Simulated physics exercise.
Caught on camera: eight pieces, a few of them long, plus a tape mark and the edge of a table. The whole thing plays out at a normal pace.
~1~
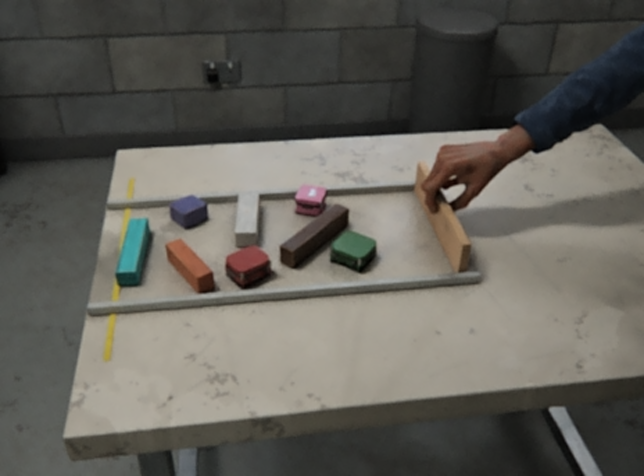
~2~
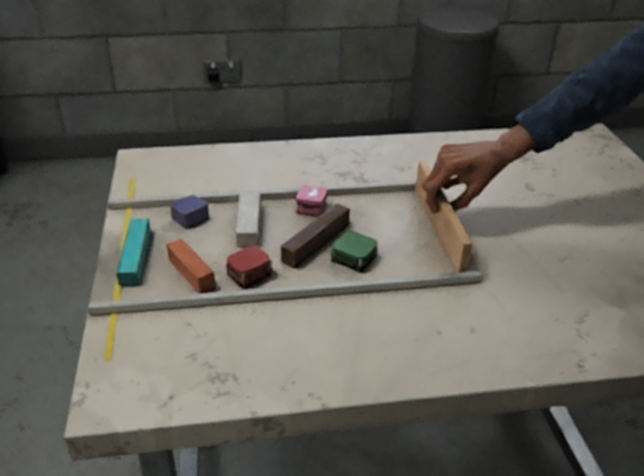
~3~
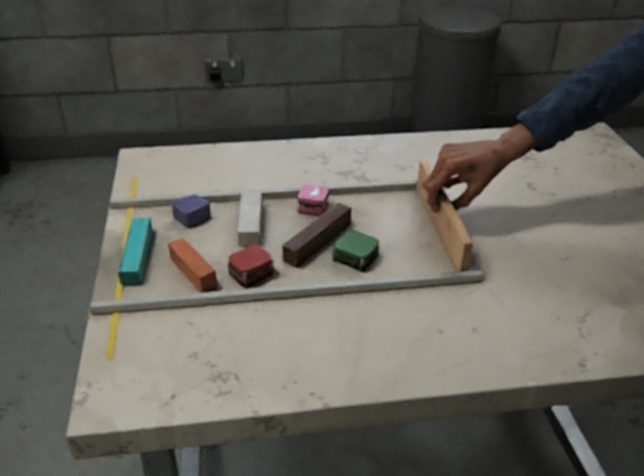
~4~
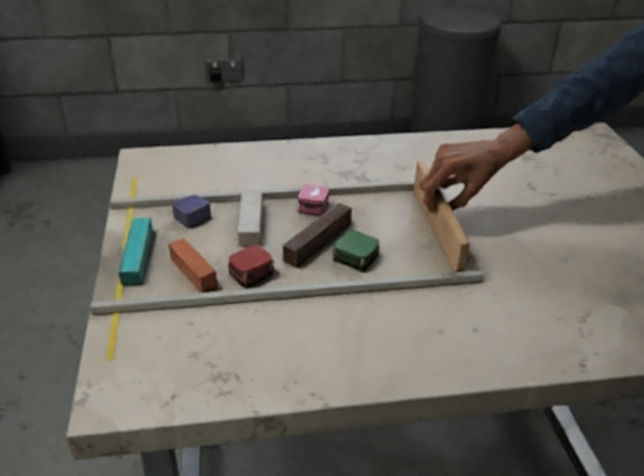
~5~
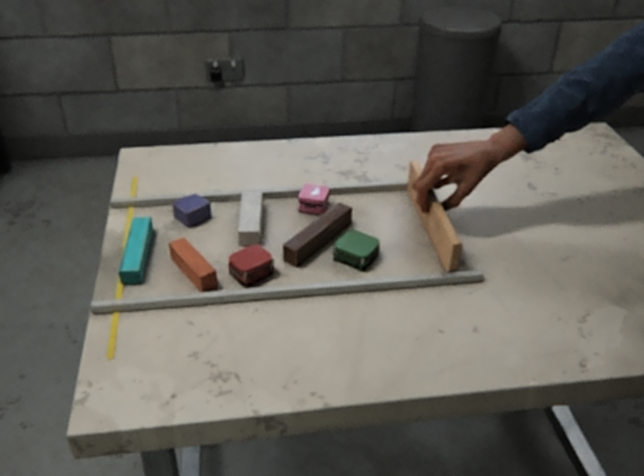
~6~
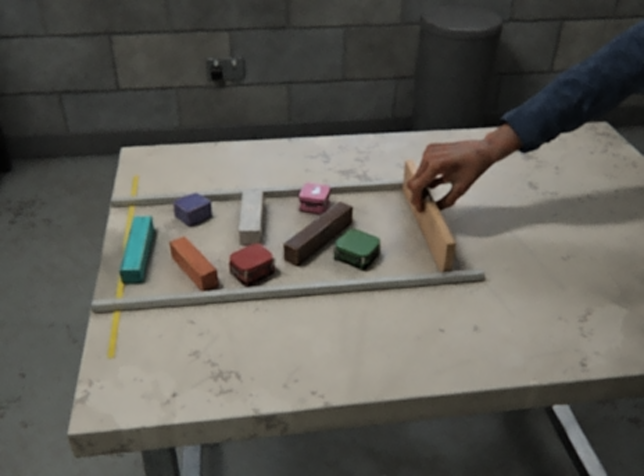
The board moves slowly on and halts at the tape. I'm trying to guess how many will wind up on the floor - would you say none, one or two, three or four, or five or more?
Pieces that go over the edge: At least five.
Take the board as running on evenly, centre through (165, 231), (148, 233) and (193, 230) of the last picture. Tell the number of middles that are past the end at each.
3, 5 and 0.
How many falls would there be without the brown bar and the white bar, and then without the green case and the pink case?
In the first try 4, in the other 5.
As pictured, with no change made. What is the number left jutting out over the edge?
2 overhanging.
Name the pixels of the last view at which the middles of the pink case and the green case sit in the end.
(116, 207) and (96, 269).
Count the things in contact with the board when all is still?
Tally at the end: 2.
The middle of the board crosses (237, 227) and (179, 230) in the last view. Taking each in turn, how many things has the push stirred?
First position 7; second position 8.
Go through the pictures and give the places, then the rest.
Turquoise stick (133, 251); blue block (189, 212); orange bar (190, 266); board (440, 215); tape (122, 254), in the first frame.
Blue block (190, 211); board (441, 214), in the second frame.
Orange bar (192, 265); pink case (313, 201), in the third frame.
Turquoise stick (137, 250); green case (357, 251), in the fourth frame.
Blue block (192, 210); white bar (251, 218), in the fifth frame.
Turquoise stick (138, 248); blue block (193, 209); orange bar (194, 263); board (426, 213); tape (126, 251), in the sixth frame.
Soon after, none off yet; turquoise stick at rest near (138, 248); blue block at rest near (193, 209); orange bar at rest near (194, 263).
After that, none off yet; turquoise stick moving near (132, 248); blue block displaced about its own width near (149, 209); orange bar displaced about its own width near (142, 268).
In the end, the number that fall off is five or more; gone, brown bar, white bar, red case, orange bar, blue block and turquoise stick.
